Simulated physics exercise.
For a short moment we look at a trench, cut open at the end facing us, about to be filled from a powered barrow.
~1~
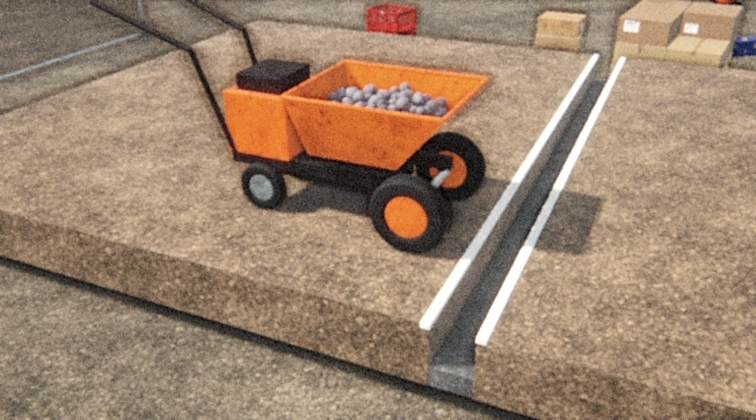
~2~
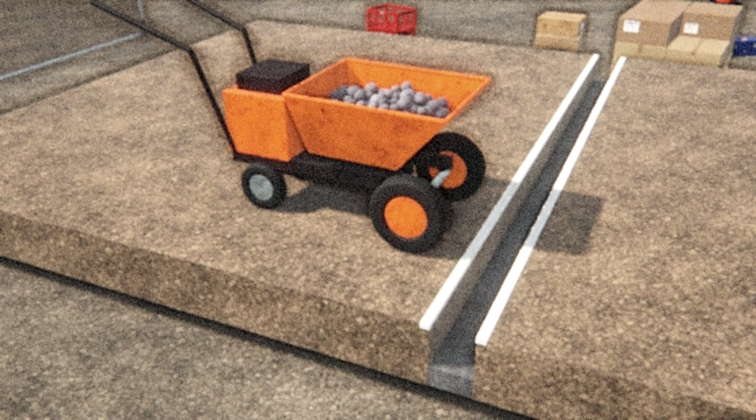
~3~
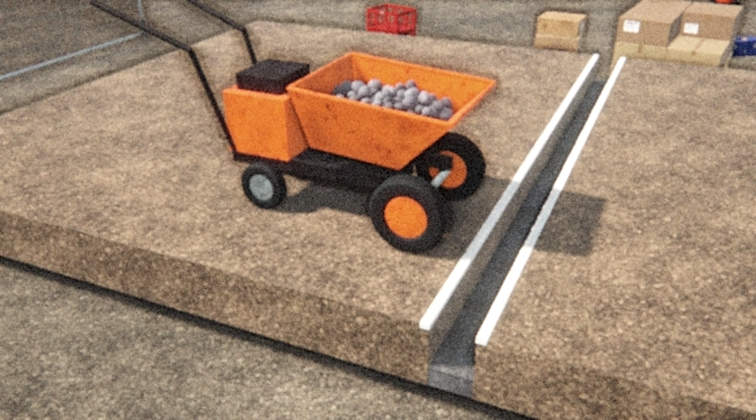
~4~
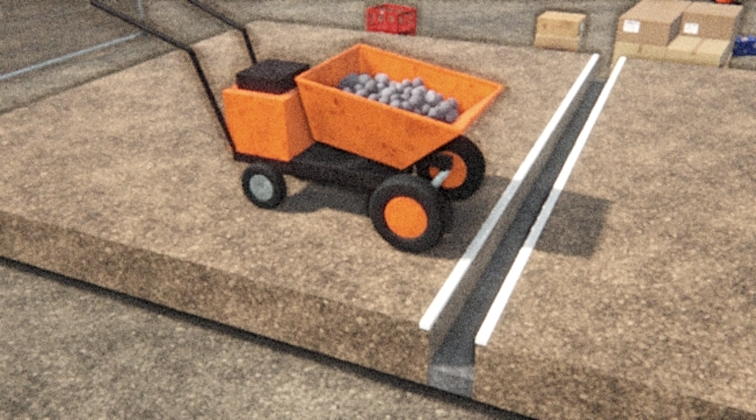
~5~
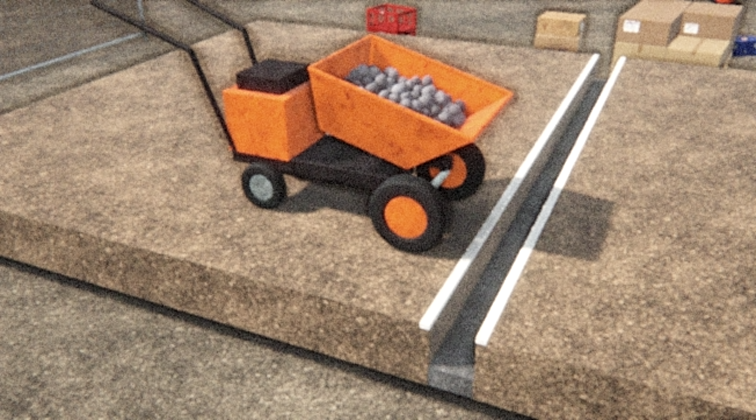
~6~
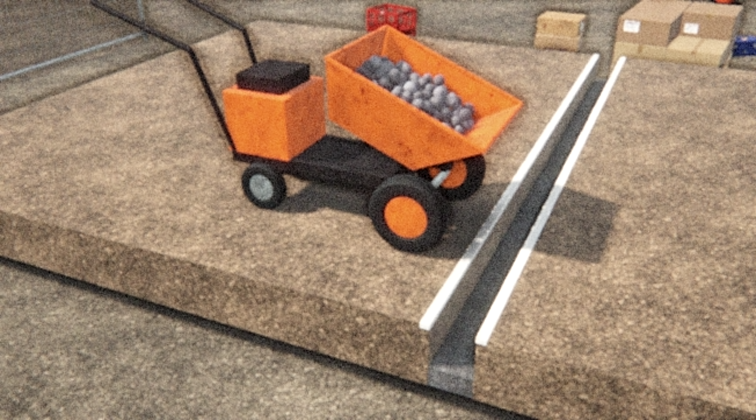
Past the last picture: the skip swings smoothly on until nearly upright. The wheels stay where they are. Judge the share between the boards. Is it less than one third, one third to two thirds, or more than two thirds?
The share between the boards is less than one third.
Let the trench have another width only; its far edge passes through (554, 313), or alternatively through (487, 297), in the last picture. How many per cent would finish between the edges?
In order: Some 80 per cent, then some 0 per cent.
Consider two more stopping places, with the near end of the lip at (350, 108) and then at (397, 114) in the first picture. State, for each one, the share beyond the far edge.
Position 1 near 0 %, position 2 near 30 %.
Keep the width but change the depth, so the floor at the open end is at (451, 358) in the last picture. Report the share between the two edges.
0 %.
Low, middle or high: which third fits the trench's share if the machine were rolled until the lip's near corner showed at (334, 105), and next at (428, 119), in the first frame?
At the first stop the answer is the middle third, and at the second it is under a third.
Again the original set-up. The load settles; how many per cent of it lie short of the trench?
Roughly 0 in a hundred.
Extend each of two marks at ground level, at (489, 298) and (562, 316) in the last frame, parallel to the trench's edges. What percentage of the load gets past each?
Result, first then second: 90 %, 50 %.
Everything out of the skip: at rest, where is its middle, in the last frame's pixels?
(598, 250).
Soon, skip tipped steeply; all in the skip.
A while on, skip tipped right over; about two thirds in the skip; about a third beyond it.
Towards the end, skip tipped right over; about a quarter in the skip; most beyond it.
Finally, skip tipped right over; a small part in the skip; none in or heaped over the trench; most beyond it.
